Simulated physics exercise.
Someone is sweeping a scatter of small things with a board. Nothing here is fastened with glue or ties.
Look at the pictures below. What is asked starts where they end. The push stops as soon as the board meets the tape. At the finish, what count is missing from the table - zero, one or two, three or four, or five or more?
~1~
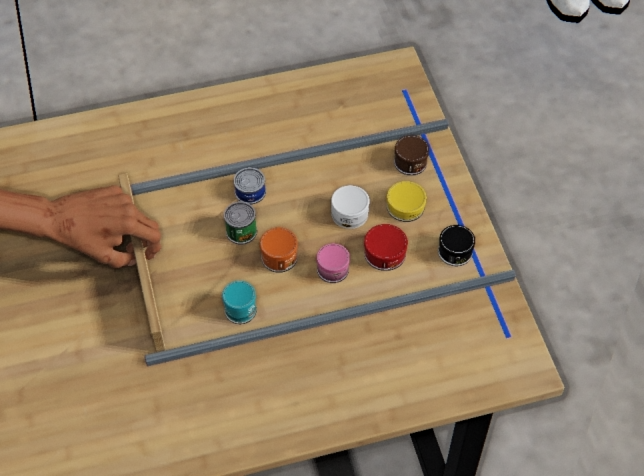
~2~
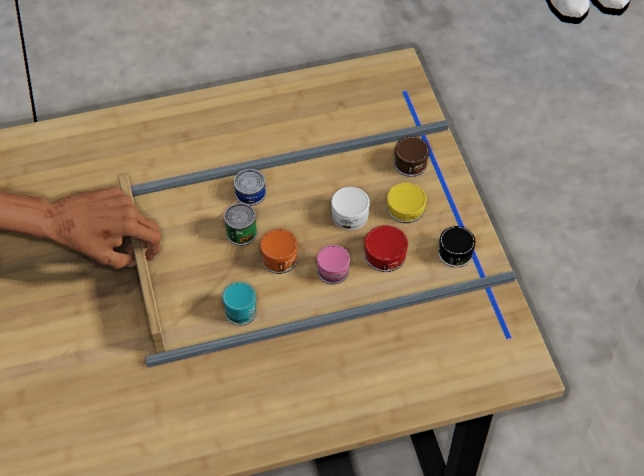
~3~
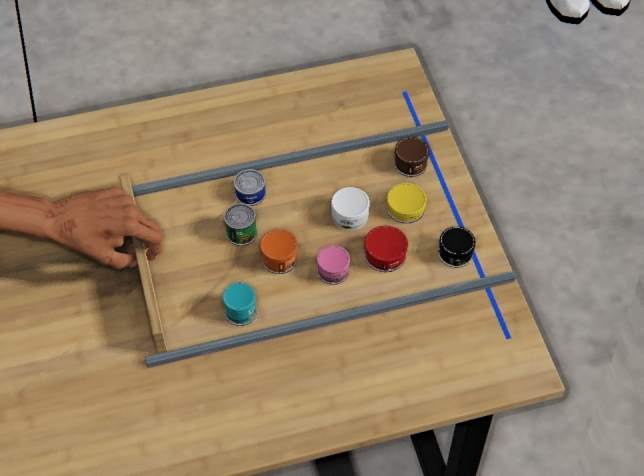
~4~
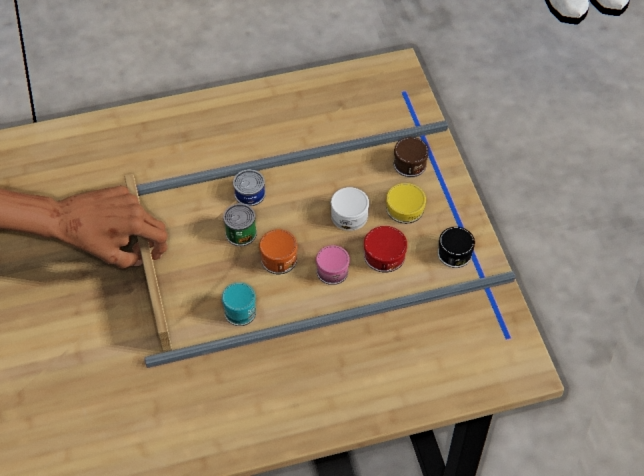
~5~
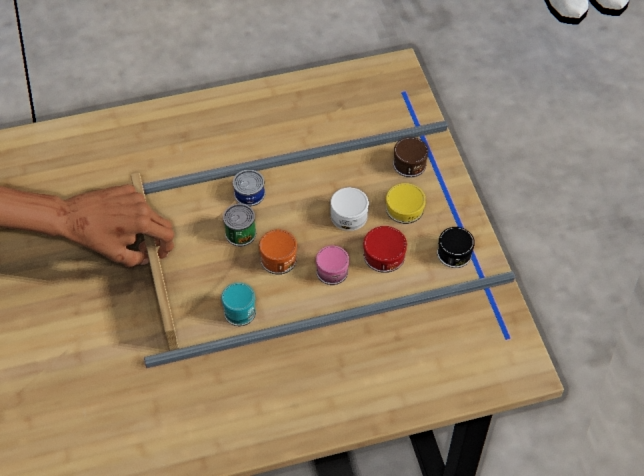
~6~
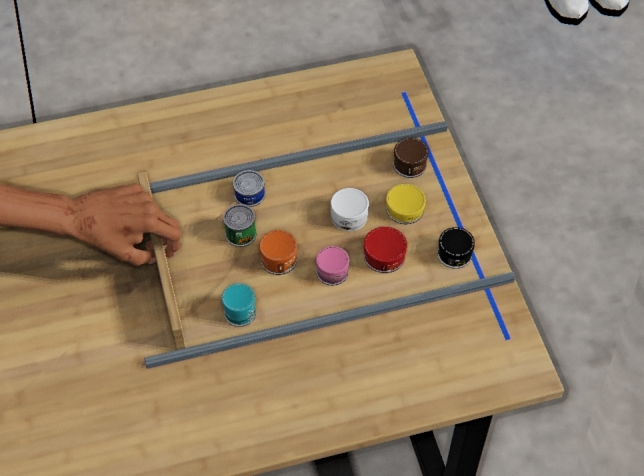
Missing: Five or more.
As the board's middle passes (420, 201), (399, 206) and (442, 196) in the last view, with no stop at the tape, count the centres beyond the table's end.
1, 0 and 5.
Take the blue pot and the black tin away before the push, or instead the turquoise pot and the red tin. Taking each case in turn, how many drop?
Tally per try: 3 / 4.
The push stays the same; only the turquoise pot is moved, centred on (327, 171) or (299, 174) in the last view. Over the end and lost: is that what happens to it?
Order of tries: Off, off.
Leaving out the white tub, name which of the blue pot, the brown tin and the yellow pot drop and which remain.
Blue pot - safe, brown tin - gone, yellow pot - gone.
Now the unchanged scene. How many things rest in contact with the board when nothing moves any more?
5 in contact.
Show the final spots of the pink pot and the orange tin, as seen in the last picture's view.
I'd put one close to (482, 232) and the other close to (470, 198).
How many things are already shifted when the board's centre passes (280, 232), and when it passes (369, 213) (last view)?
First 4, after that 9.
Soon after, none off yet; black tin at rest near (456, 248); brown tin at rest near (411, 158); yellow pot at rest near (406, 204).
Then, none off yet; black tin at rest near (457, 248); brown tin at rest near (411, 158); yellow pot moved about its own width near (437, 201).
By the end, the number that fall off is five or more; fallen, white tub, red tin, yellow pot, brown tin and black tin.
